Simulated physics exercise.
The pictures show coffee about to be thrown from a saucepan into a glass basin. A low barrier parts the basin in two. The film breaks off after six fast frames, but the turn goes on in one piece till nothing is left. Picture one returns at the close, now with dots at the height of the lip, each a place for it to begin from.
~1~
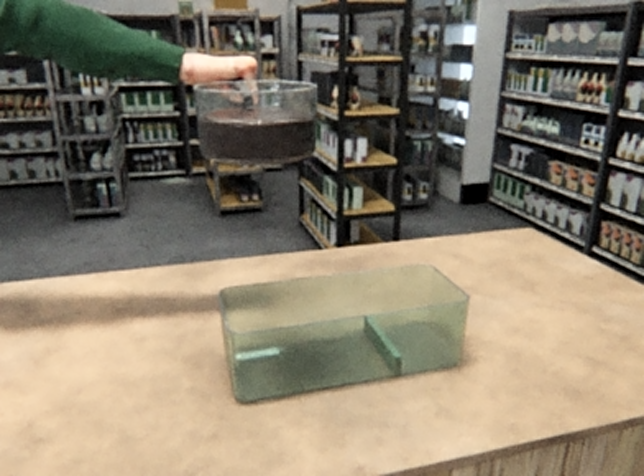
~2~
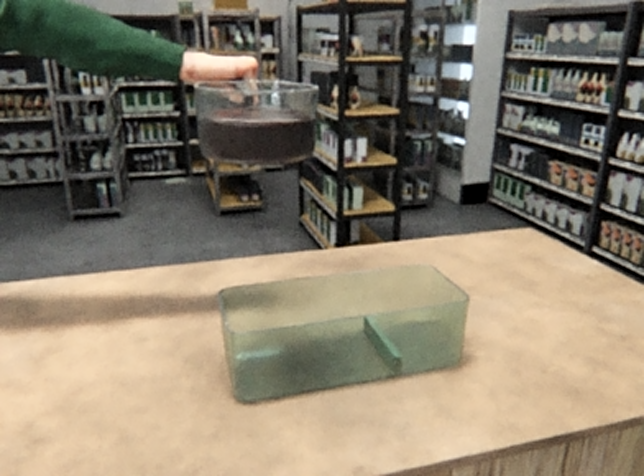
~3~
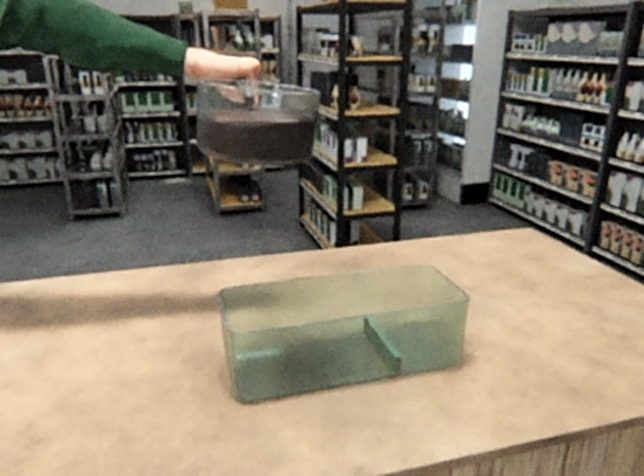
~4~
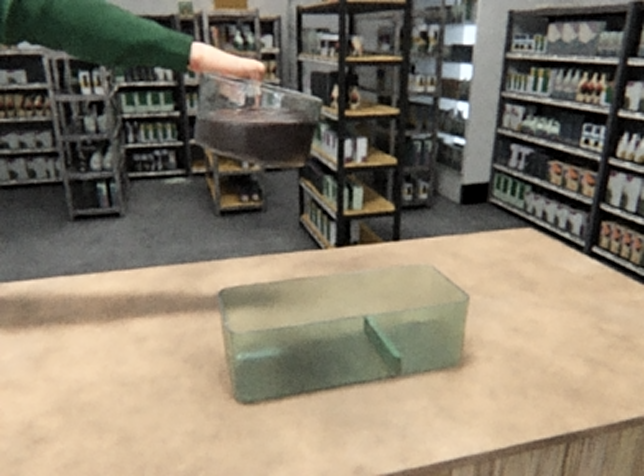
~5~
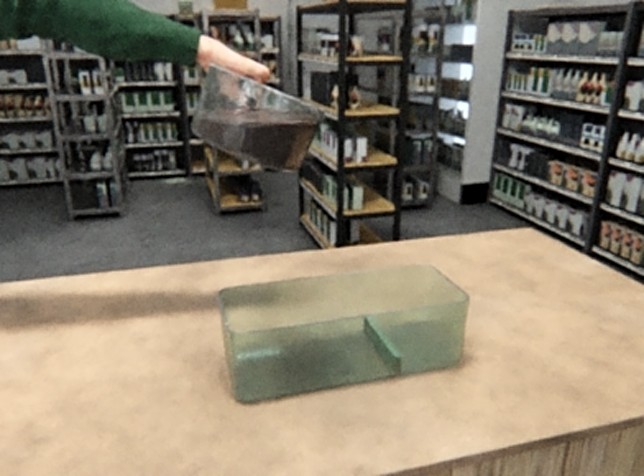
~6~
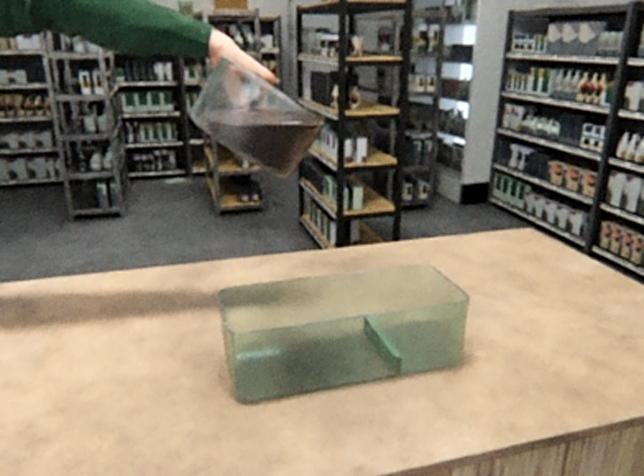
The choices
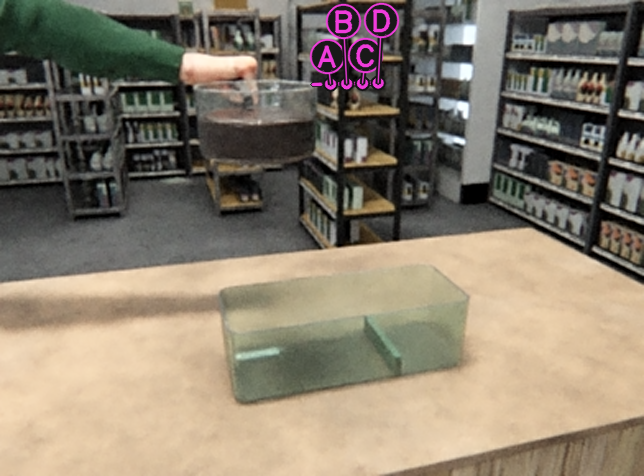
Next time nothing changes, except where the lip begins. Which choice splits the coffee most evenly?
A beats the others.
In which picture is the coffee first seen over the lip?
In picture 6.
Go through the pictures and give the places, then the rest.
The first frame shows upright, lip at (313, 84); basin from (234, 400) to (459, 361); top of the wall at (382, 334); nothing has left yet.
The second frame shows upright, lip at (313, 86); nothing has left yet.
The third frame shows tipped about 6°, lip at (316, 90); nothing has left yet.
The fourth frame shows tipped about 13°, lip at (318, 98); nothing has left yet.
The fifth frame shows tipped about 23°, lip at (320, 109); nothing has left yet.
The sixth frame shows tipped about 35°, lip at (321, 122); coffee is over the lip, down to (321, 122).
In magenta, A at (330, 84); B at (346, 83); C at (362, 83); D at (378, 83).
For place A, about 50 % ends left of the wall and 47 % right of it; 3 % is lost outside.
For place B, about 39 % ends left of the wall and 59 % right of it.
For place C, about 38 % ends left of the wall and 60 % right of it.
For place D, about 39 % ends left of the wall and 58 % right of it; 3 % is lost outside.
